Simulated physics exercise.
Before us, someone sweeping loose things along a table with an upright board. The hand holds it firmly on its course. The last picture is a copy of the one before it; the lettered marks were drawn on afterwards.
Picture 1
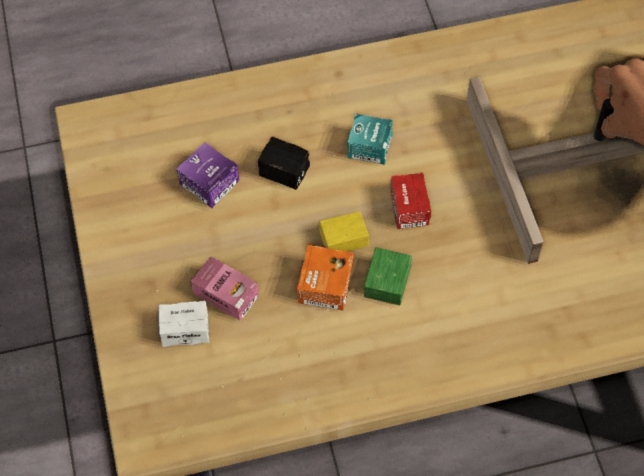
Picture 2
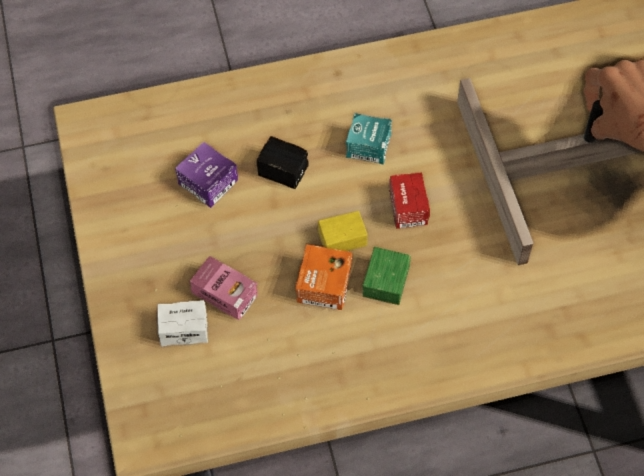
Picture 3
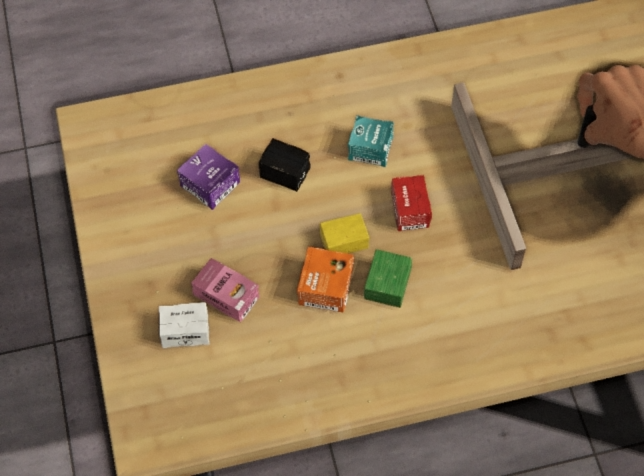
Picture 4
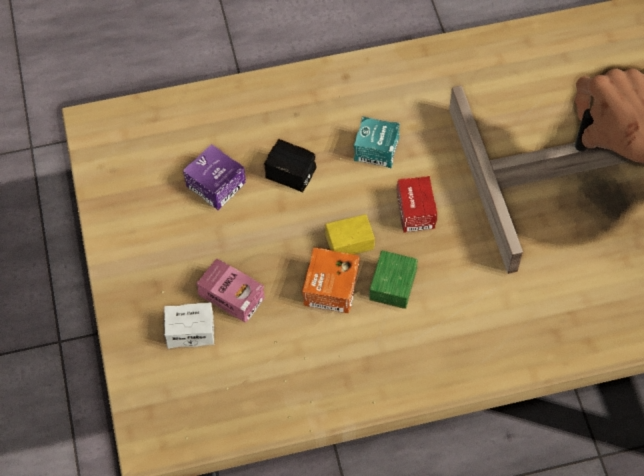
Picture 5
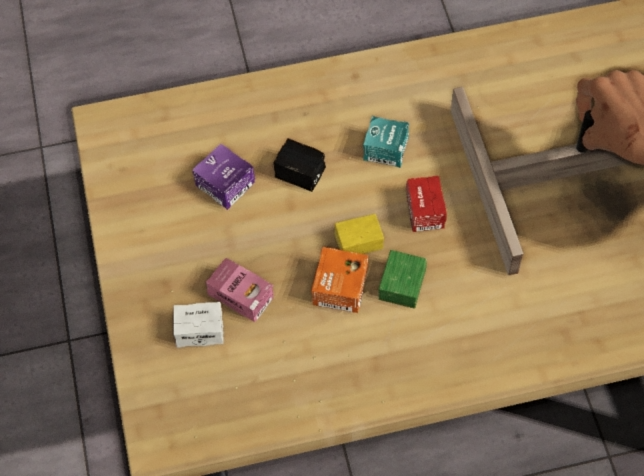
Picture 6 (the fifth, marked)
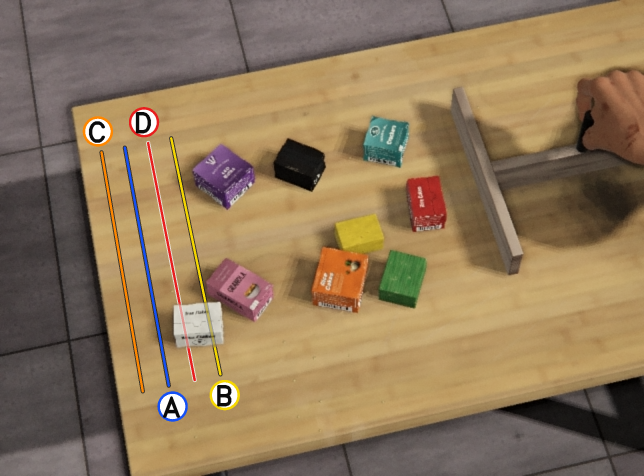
The video shows a hand at the right of a wooden table moving an upright board slightly left toward nine small, colourful boxes and blocks, narrowing the gap to the red packet, while the scattered items stay in place and the view drifts slightly.
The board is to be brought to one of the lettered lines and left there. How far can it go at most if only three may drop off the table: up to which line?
Line D.
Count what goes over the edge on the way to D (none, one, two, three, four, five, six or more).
In all, three.
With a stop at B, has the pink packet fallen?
Yes.
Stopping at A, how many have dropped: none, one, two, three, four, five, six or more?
By then, six or more.
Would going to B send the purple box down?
Yes.
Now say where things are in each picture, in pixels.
In the first picture, yellow block (344, 234); green block (388, 276); board (505, 157).
In the second picture, board (496, 158); turquoise packet (369, 139).
In the third picture, board (488, 163); orange box (326, 280).
In the fourth picture, board (486, 166); white packet (190, 326).
In the fifth picture, board (487, 168); yellow block (359, 236); green block (403, 279); red packet (426, 204).
On the marked copy, A at (146, 260); B at (194, 250); C at (121, 265); D at (170, 255).
With D. Early on, board (376, 191); green block (370, 291); black box (289, 168).
Further on, board (262, 214); white packet (152, 343); pink packet (168, 293).
At the end, board (171, 233); white packet over the edge; purple box over the edge; three fallen.
As for the rest, A drops six; B is within the limit but short; C drops six.
